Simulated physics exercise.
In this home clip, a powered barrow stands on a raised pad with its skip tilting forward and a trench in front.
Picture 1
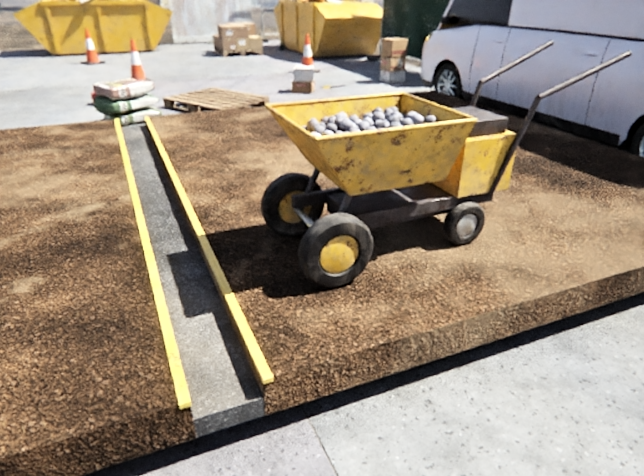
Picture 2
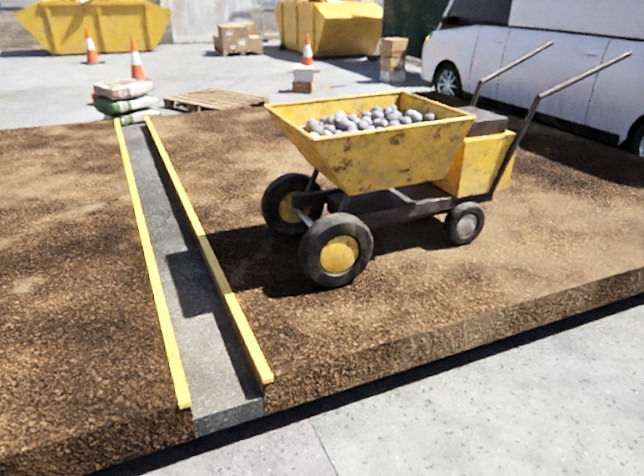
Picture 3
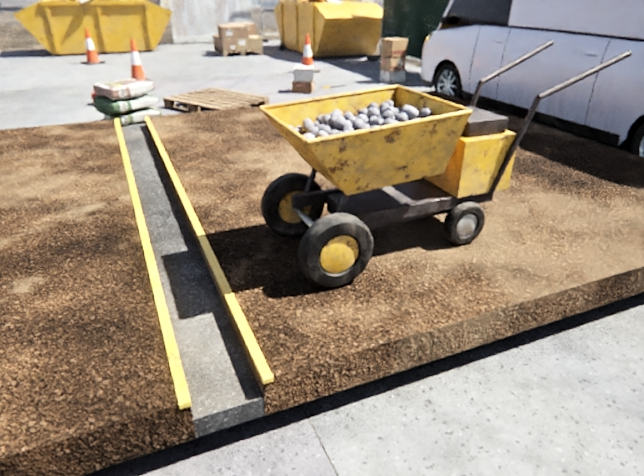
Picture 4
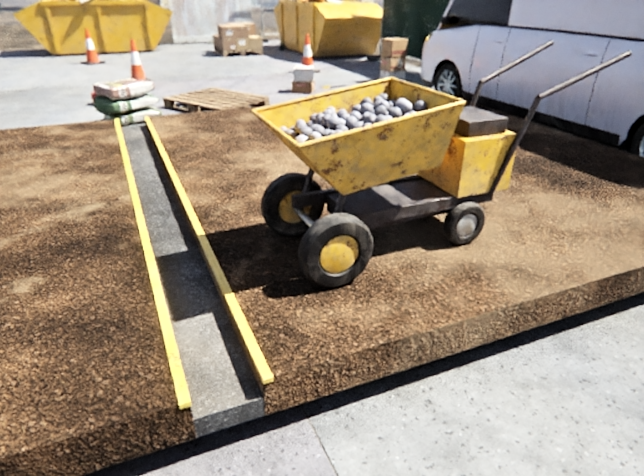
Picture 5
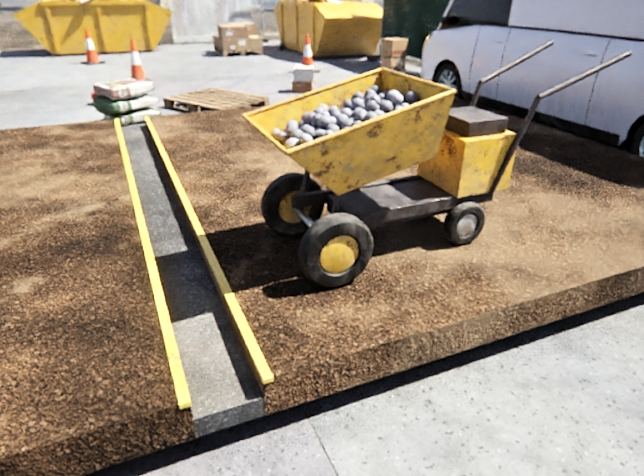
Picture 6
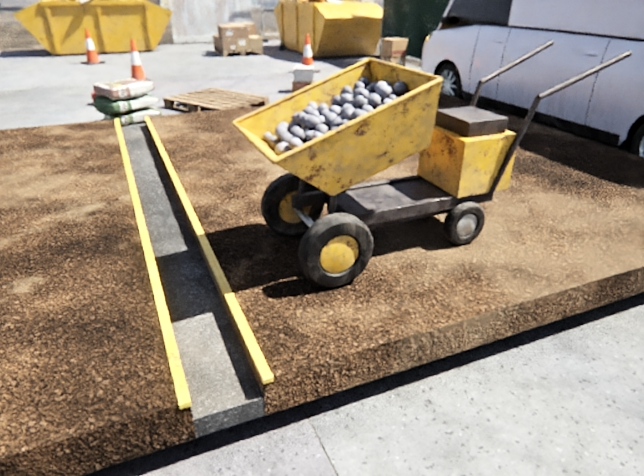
The video shows a yellow powered barrow loaded with round grey cobbles standing on a raised brown pad beside a narrow, yellow-edged trench; its skip starts level, then tilts forward to the left while the wheels stay still.
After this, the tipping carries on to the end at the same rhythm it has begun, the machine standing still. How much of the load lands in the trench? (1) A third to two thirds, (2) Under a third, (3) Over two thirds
A third to two thirds.
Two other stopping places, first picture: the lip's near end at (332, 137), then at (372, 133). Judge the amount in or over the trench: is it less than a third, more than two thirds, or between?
First: One to two thirds; second: One to two thirds.
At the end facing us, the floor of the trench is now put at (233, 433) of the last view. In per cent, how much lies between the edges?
60 %.
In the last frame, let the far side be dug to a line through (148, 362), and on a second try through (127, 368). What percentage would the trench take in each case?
About 70 and 80 per cent.
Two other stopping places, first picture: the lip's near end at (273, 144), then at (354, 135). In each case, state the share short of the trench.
About 0 percent the first time, about 20 percent the second.
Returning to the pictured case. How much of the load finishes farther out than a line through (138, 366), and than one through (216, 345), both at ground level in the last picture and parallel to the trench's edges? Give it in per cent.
About 40 and 80 %.
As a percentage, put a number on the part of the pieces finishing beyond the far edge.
About 50 per cent.
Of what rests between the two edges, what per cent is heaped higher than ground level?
It works out at about 30 percent.
Soon, skip tipped steeply; all in the skip.
A while on, skip tipped steeply; most in the skip; a small part in or heaped over the trench; a stray few beyond it; a small part falling.
Towards the end, skip tipped right over; about a quarter in the skip; about a third in or heaped over the trench; about a third beyond it; a stray few falling.
Finally, skip tipped right over; a stray few short of the trench; about half in or heaped over the trench; about half beyond it.
